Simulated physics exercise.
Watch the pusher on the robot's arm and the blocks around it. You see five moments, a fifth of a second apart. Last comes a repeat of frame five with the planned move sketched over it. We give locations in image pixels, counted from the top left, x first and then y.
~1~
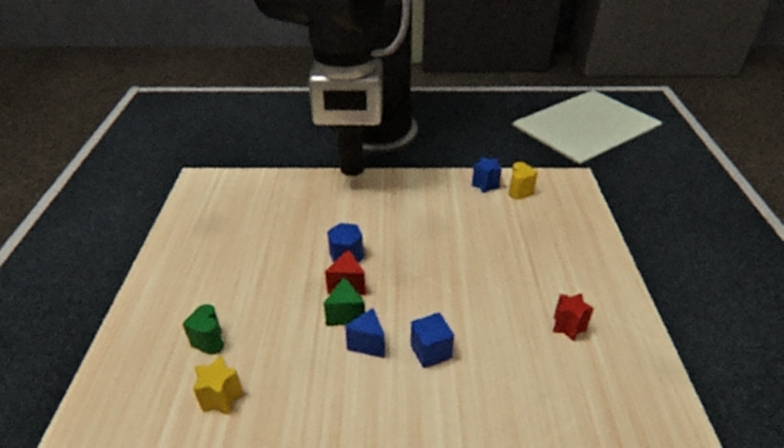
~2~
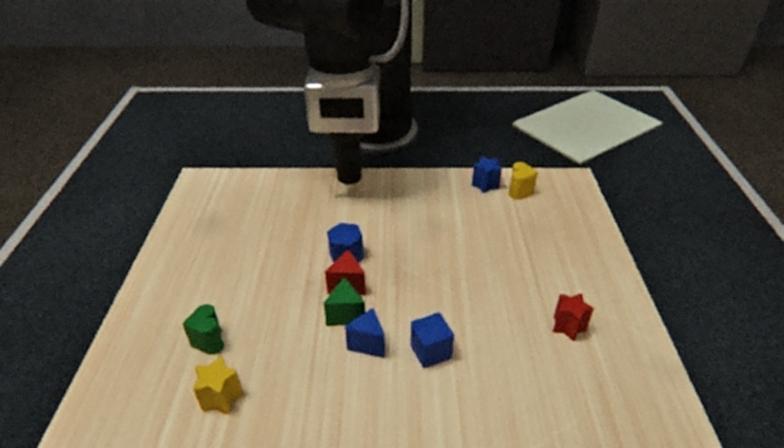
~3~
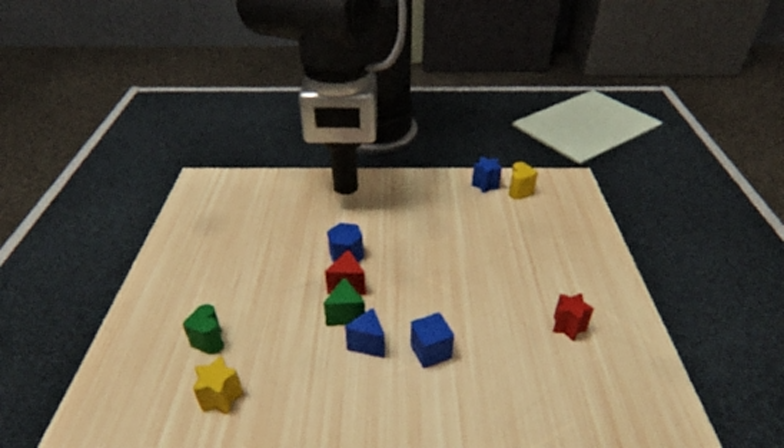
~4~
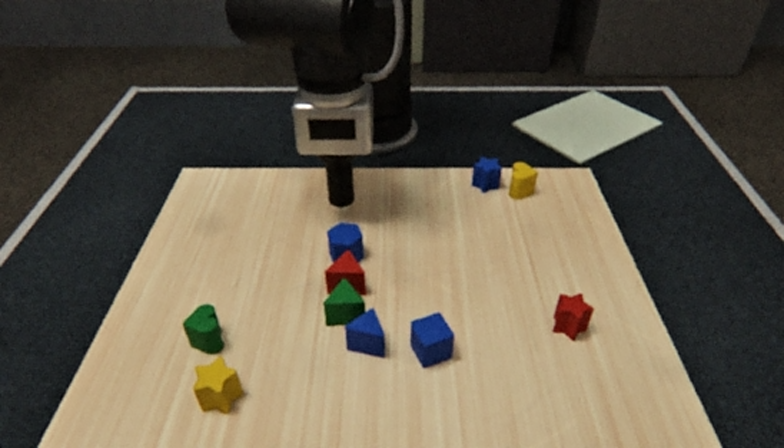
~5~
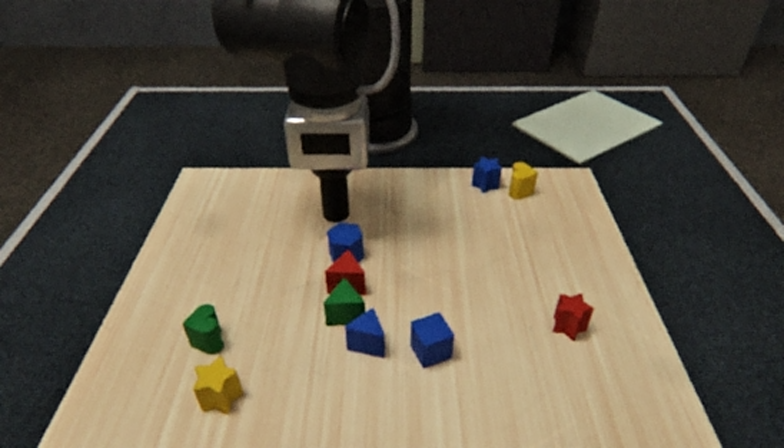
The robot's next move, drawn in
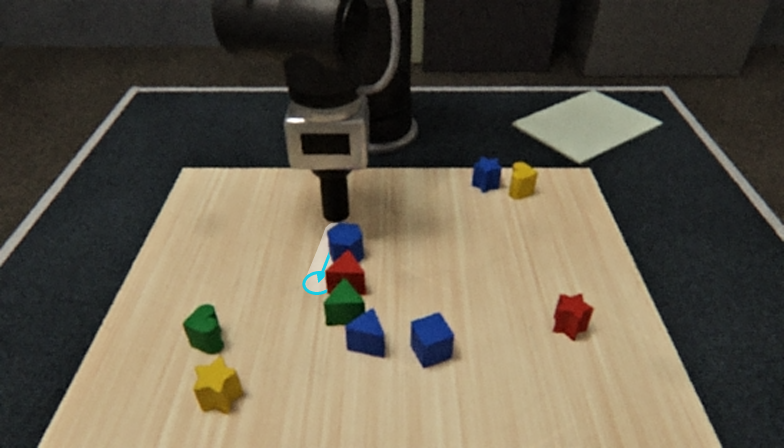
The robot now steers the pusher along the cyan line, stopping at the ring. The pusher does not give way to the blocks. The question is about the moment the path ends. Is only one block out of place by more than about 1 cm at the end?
Final answer: No.
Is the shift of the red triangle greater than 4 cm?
No, that is not what happens.
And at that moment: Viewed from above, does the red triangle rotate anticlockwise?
No, I don't think so.
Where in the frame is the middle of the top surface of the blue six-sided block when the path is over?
The middle of its top is at (351, 253).
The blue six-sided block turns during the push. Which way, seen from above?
It twists anticlockwise.
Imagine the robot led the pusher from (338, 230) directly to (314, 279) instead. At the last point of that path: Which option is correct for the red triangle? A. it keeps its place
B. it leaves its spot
It's B.
Drawn move, in a line from (338, 230) to (318, 283).
What follows on the original path. Halfway along, pusher (327, 240); blue six-sided block (350, 247), turned 45° anticlockwise; red triangle (350, 269), turned 30° clockwise.
At the end, pusher (316, 267); green triangle still; blue six-sided block (351, 253), turned 85° anticlockwise; red triangle (356, 273), turned 45° clockwise.
